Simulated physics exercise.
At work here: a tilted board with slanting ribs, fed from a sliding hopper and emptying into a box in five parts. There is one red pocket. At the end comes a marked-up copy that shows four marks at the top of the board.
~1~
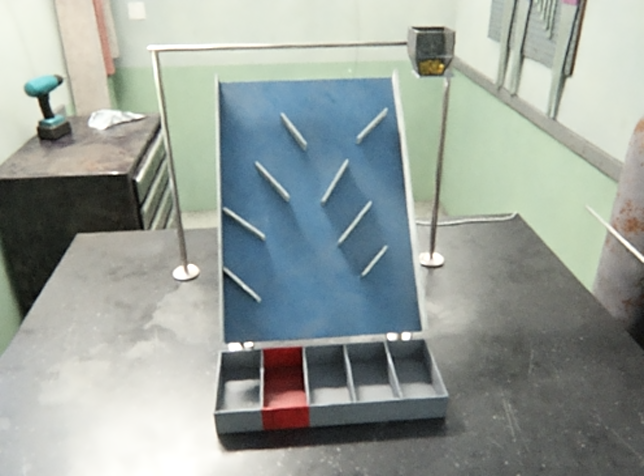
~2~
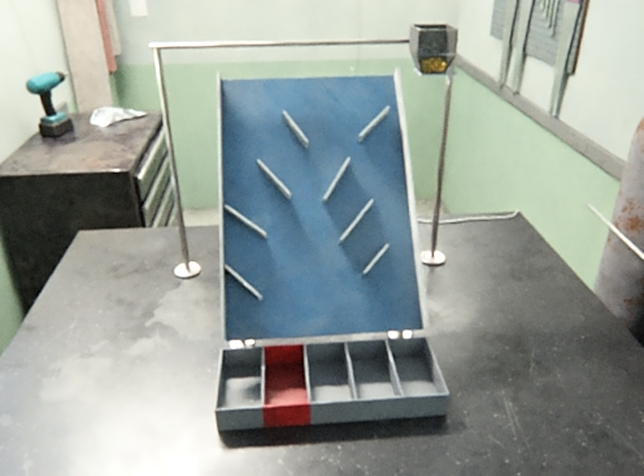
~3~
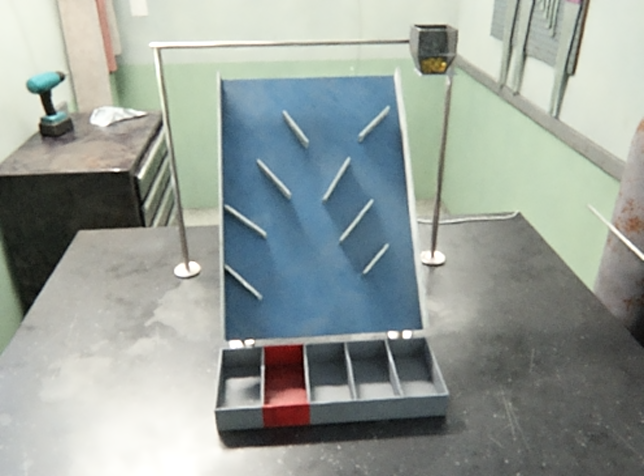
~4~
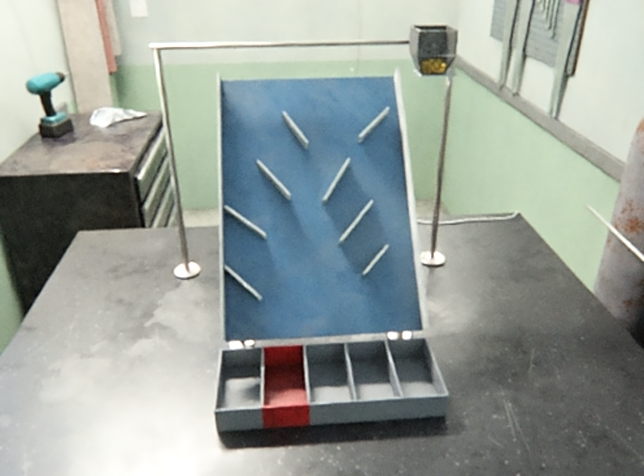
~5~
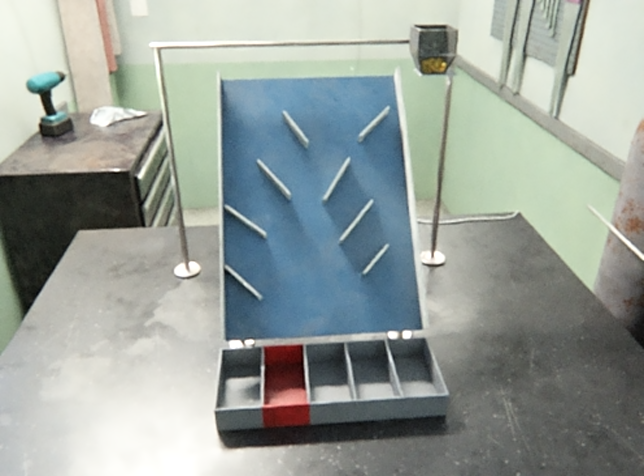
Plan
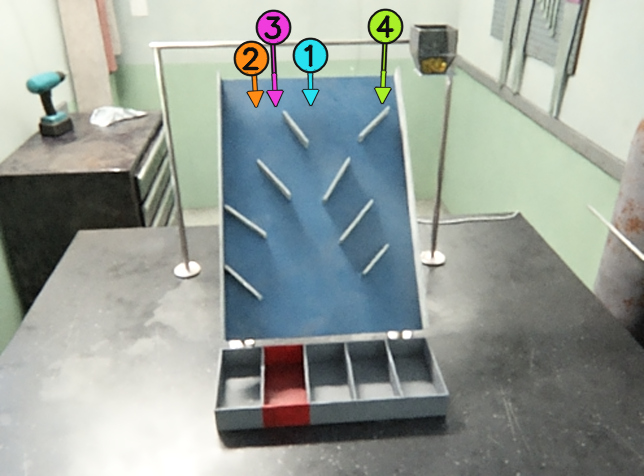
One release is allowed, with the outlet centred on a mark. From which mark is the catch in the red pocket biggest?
Mark 1 does it best.
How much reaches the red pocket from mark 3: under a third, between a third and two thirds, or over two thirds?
Mark 3 gives under a third.
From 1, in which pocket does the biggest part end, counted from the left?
It is the second one.
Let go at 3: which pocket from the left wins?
It is the third one.
On the marked copy, mark 1 meets the board at (310, 99); mark 2 meets the board at (255, 101); mark 3 meets the board at (275, 100); mark 4 meets the board at (382, 97).
If 1 is chosen, most in the red pocket, a small part in other pockets, a small part outside the box.
If 2 is chosen, a small part in the red pocket, most in other pockets, a stray few held on the board, a small part outside the box.
If 3 is chosen, a stray few in the red pocket, nearly all in other pockets, a small part outside the box.
If 4 is chosen, about half in the red pocket, about a quarter in other pockets, a small part held on the board, a small part outside the box.
